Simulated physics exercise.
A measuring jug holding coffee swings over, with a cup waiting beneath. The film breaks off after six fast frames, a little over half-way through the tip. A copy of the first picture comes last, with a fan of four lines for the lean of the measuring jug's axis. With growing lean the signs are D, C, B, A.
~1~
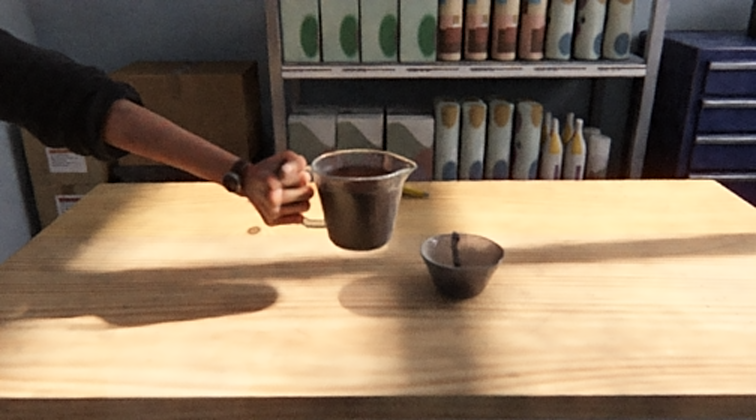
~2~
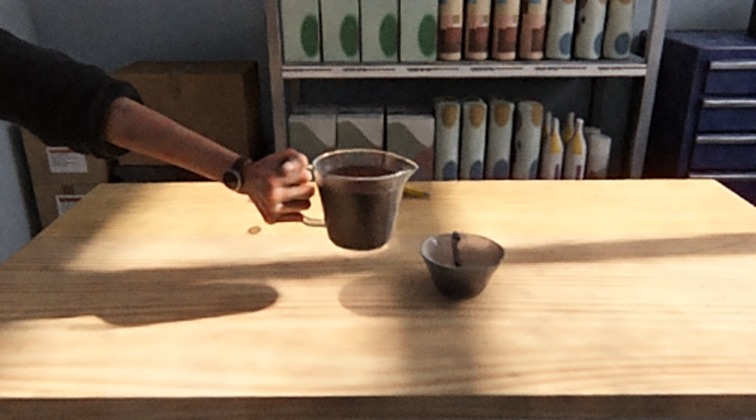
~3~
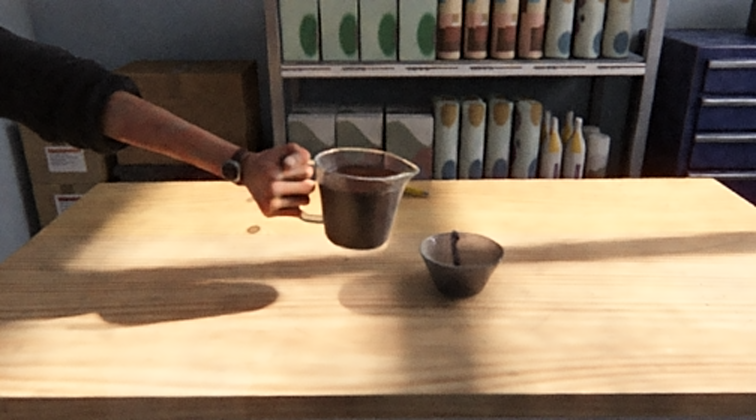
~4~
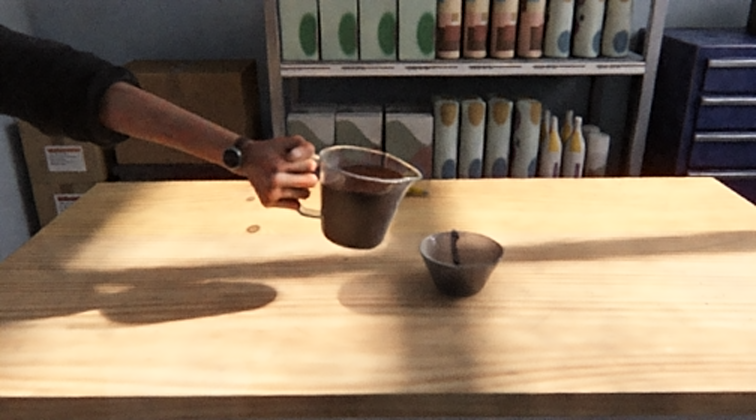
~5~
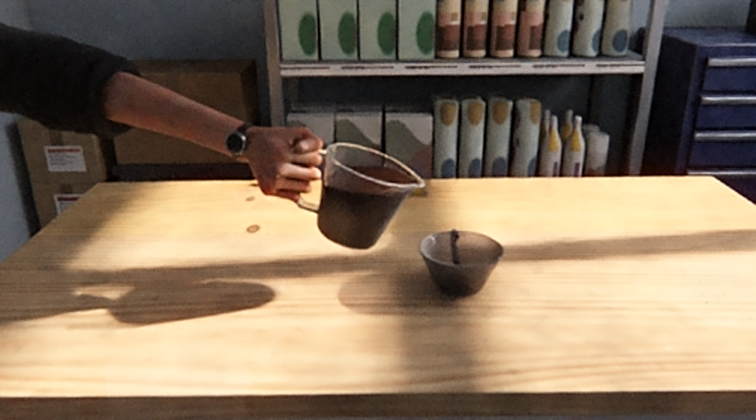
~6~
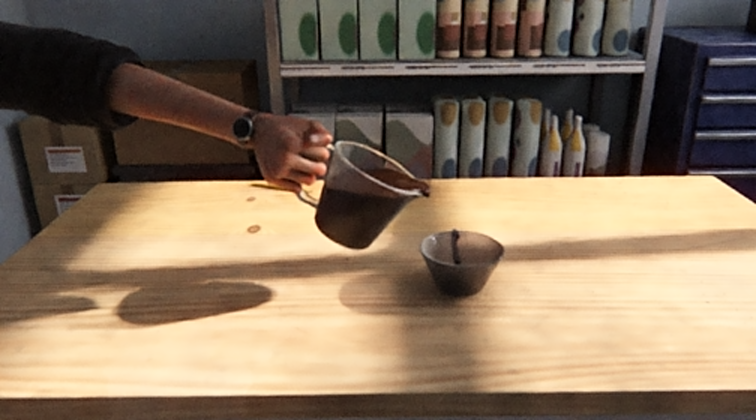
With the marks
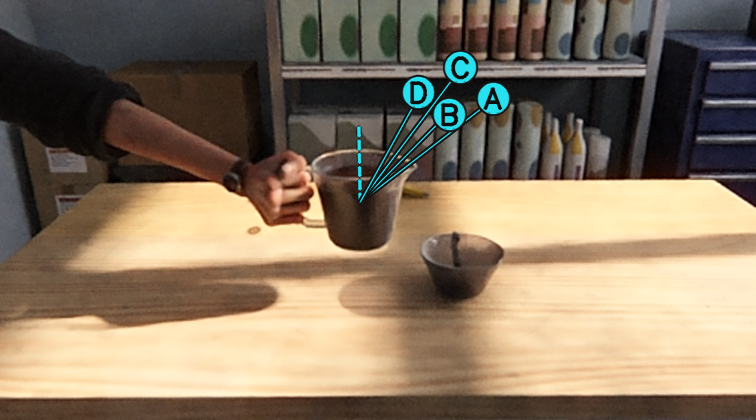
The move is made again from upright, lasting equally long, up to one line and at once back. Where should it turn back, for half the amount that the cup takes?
Use mark B.
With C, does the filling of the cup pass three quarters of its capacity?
No.
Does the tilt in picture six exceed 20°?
Yes.
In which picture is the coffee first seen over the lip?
In picture 6.
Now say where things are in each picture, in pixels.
Upright, lip at (415, 166); rim of the cup round (462, 250); nothing has left yet.
Upright, lip at (416, 167); nothing has left yet.
Tipped about 6°, lip at (418, 170); nothing has left yet.
Tipped about 12°, lip at (421, 176); nothing has left yet.
Tipped about 20°, lip at (423, 184); nothing has left yet.
Tipped about 29°, lip at (425, 193); coffee is over the lip, down to (425, 193).
On the marked copy, A at (480, 109); B at (435, 125); C at (450, 81); D at (411, 108).
For mark A, the cup ends with about 65 % of what it can hold; 7 % of the coffee is spilt.
For mark B, the cup ends with about 50 % of what it can hold; 3 % of the coffee is spilt.
For mark C, the cup ends with about 33 % of what it can hold.
For mark D, the cup ends with about 15 % of what it can hold.
